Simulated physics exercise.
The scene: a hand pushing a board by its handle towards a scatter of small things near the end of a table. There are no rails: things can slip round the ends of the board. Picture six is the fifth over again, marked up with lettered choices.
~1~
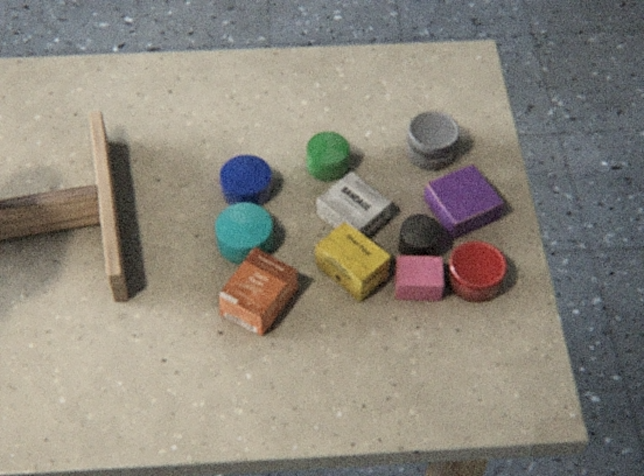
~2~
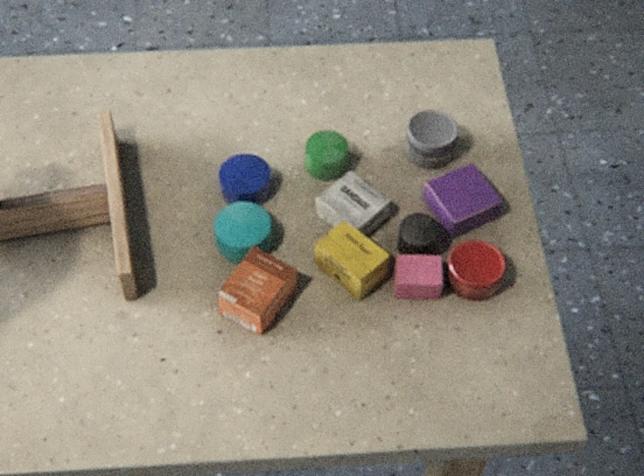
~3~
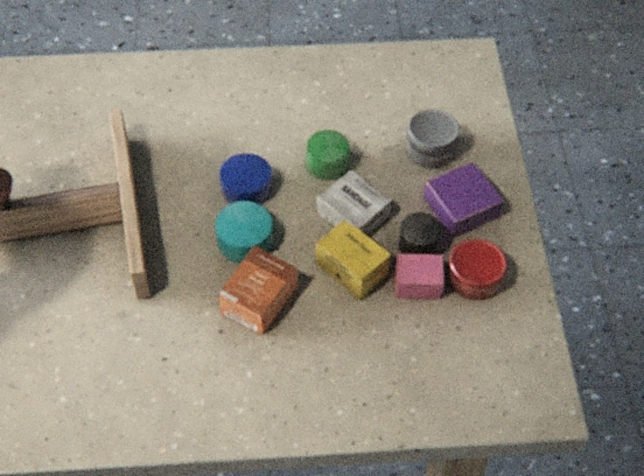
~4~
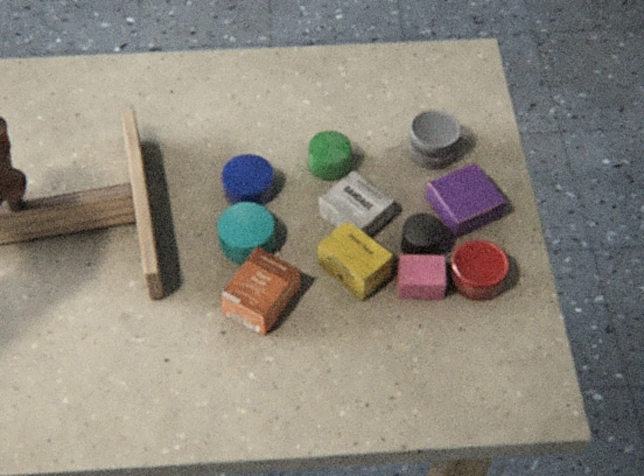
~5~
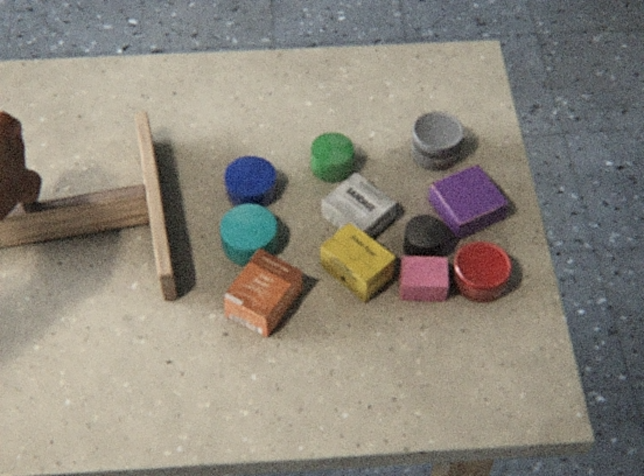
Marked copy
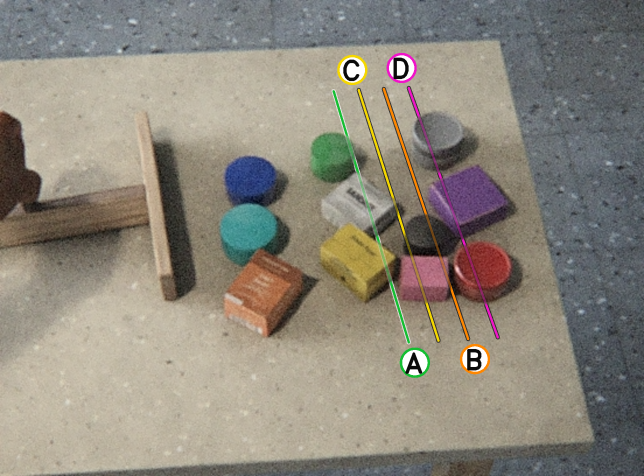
A wooden board, pushed by its handle from the left by a partly visible hand, slides slowly rightward across a speckled tan tabletop, seen from above against a blue-grey floor. To its right sit blue, teal, green, grey, black and red round containers among orange, yellow, white, pink and purple blocks and boxes. The board closes some of the gap without touching them, while the view shifts very slightly.
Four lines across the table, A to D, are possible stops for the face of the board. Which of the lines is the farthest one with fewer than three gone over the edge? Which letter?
At D, and not beyond.
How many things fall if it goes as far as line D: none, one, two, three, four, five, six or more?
Two.
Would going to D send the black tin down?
No.
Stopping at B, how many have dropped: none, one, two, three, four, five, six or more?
In all, two.
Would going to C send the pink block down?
By then, no.
On the marked copy, A at (368, 206); B at (422, 203); C at (395, 205); D at (449, 202).
With D. Early on, board (260, 183); orange box (305, 301); blue pot (288, 178).
Further on, board (367, 178); purple block (509, 196); red tub (512, 268).
At the end, board (448, 174); red tub over the edge; purple block over the edge; two fallen.
As for the rest, A is within the limit but short; B is within the limit but short; C is within the limit but short.
